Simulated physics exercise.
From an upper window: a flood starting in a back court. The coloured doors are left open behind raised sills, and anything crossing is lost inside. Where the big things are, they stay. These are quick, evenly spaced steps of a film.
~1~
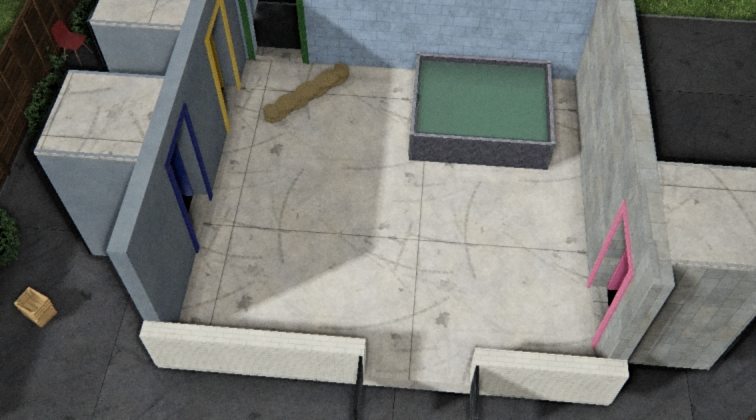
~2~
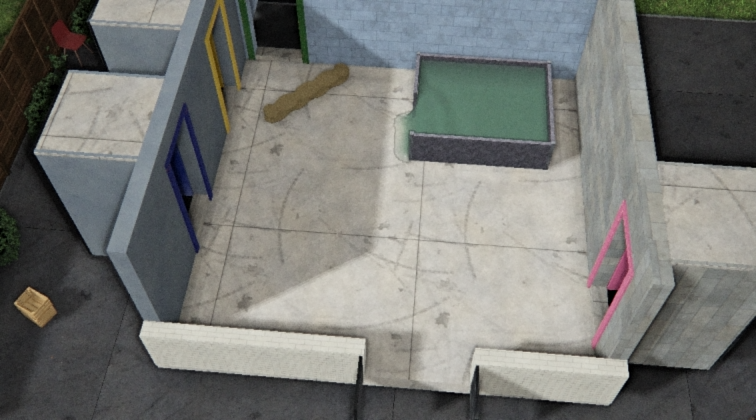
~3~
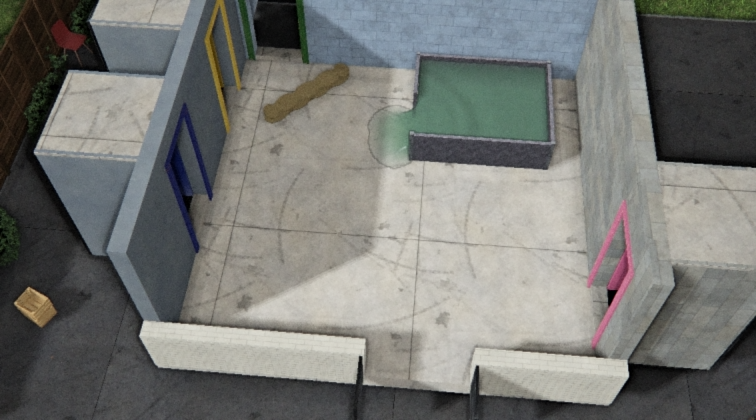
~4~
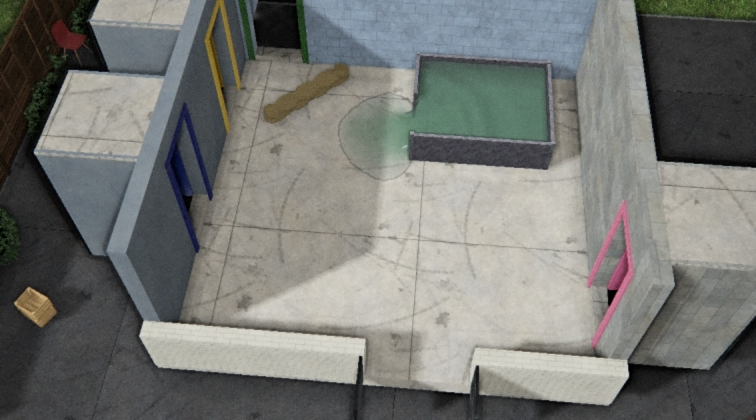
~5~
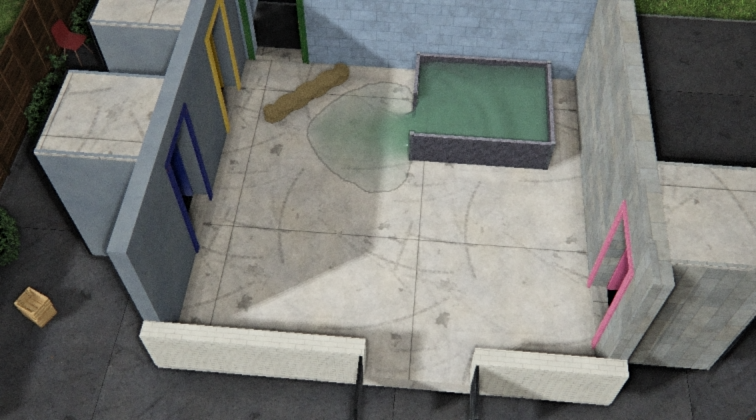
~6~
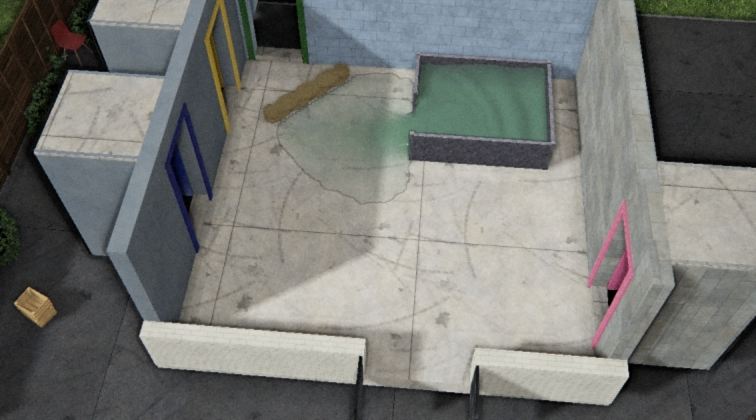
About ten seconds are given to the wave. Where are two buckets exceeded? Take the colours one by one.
One by one: The yellow door ends up within two buckets; the green door ends up within two buckets; the pink door ends up within two buckets; the blue door ends up within two buckets.
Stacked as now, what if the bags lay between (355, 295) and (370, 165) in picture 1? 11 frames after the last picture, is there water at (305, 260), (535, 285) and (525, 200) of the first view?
Taking the spots in turn: Untouched, untouched and untouched.
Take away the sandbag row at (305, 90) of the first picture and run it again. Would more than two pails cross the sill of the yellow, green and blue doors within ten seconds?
Then: The yellow one takes more; the green one floods; the blue one stays under.
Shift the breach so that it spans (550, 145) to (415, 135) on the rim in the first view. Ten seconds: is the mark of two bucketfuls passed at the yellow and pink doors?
Briefly, the yellow one remains below the line and the pink one crosses the line.
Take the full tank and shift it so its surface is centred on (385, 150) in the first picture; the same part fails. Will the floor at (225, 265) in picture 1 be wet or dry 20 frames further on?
My call for that spot: Swamped.
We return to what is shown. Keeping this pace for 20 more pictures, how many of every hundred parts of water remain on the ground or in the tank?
100 percent or thereabouts.
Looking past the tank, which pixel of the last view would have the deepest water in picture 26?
Somewhere near (174, 344).
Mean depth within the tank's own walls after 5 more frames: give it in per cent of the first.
My figure is about 74 in a hundred.
A moment on, water covers 20 % of the floor; the yellow door wet at the sill, nothing in, the green door not reached, the pink door not reached, the blue door not reached.
Next, water covers 35 % of the floor; the yellow door wet at the sill, nothing in, the green door not reached, the pink door not reached, the blue door wet at the sill, nothing in.
Then, water covers 45 % of the floor; the yellow door wet at the sill, nothing in, the green door wet at the sill, nothing in, the pink door not reached, the blue door wet at the sill, nothing in.
Later, water covers 75 % of the floor; the yellow door wet at the sill, nothing in, the green door under two buckets in, the pink door wet at the sill, nothing in, the blue door under two buckets in.
In the end, water covers 95 % of the floor; the yellow door under two buckets in, the green door under two buckets in, the pink door wet at the sill, nothing in, the blue door under two buckets in.
